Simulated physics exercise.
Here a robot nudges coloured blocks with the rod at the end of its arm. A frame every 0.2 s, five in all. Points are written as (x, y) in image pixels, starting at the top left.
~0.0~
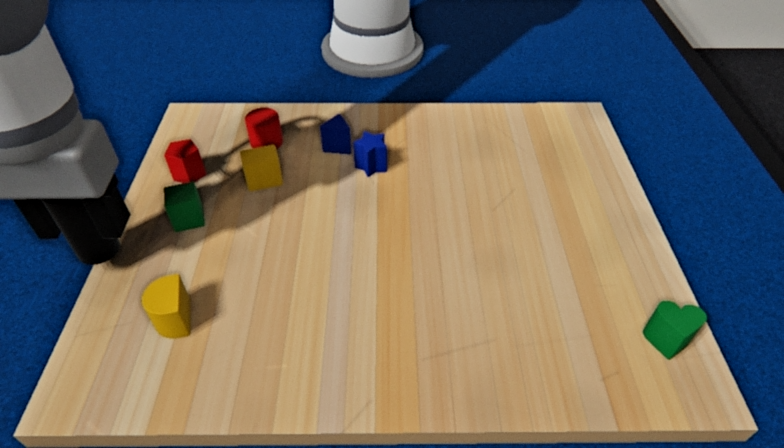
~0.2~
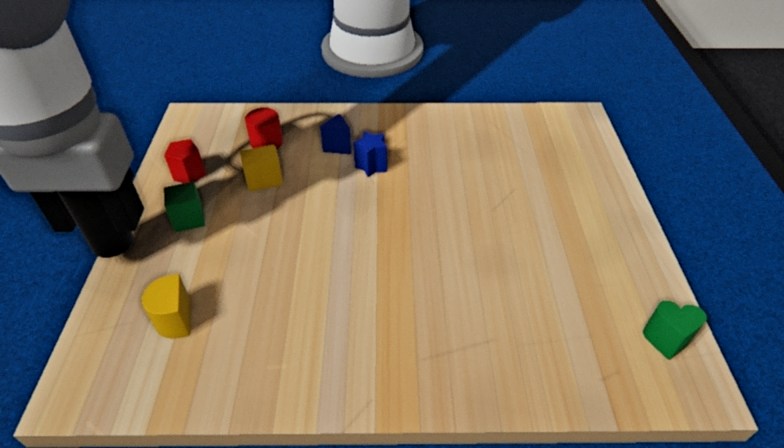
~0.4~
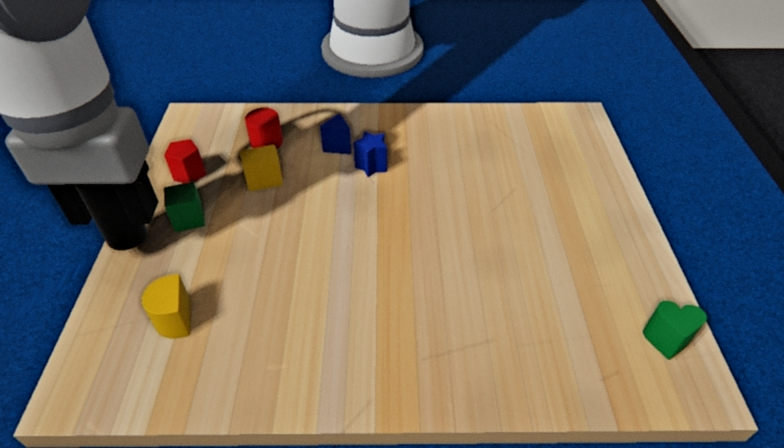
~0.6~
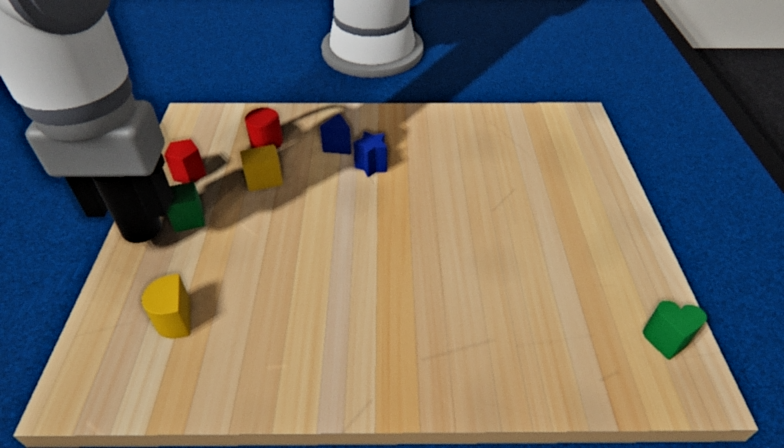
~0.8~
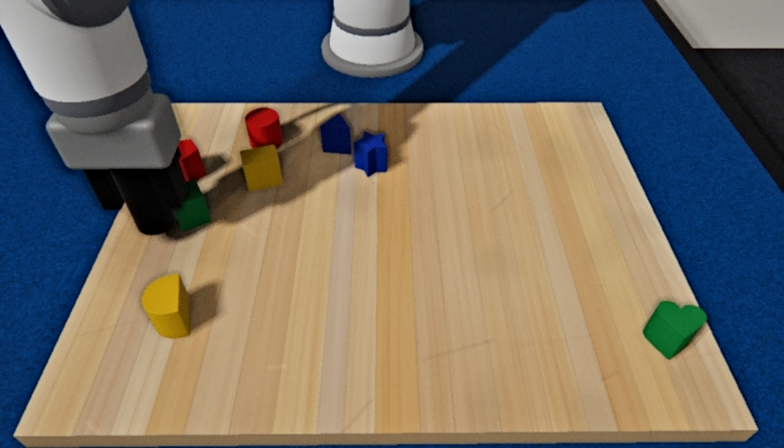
The video shows coloured blocks scattered on a wooden board while a robot arm at the left edge moves gradually right and slightly upward, partly covering the green square block and a red block; none of the blocks visibly moves.
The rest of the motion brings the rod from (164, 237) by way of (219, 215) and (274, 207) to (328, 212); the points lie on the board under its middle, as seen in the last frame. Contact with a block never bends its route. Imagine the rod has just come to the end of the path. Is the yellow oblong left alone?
I believe not.
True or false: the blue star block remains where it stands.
Answer: True.
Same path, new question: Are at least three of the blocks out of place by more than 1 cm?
I expect not.
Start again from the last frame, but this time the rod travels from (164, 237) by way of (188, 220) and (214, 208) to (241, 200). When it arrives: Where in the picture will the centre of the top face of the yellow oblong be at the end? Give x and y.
If I read the scene right, the answer is (284, 143).
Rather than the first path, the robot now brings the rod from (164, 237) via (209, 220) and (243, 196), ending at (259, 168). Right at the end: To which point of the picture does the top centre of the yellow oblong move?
At the end it should sit near (283, 135).
What follows on the original path. One third of the way, rod at (215, 200); green square block at (228, 168), turned 35° anticlockwise; yellow oblong at (263, 153).
Two thirds of the way, rod at (272, 193); green square block at (240, 162), turned 70° anticlockwise; yellow oblong at (273, 144).
At the end, rod at (326, 198); red pentagon unmoved; green square block at (240, 162), turned 70° anticlockwise; yellow oblong at (273, 144); blue star block unmoved.
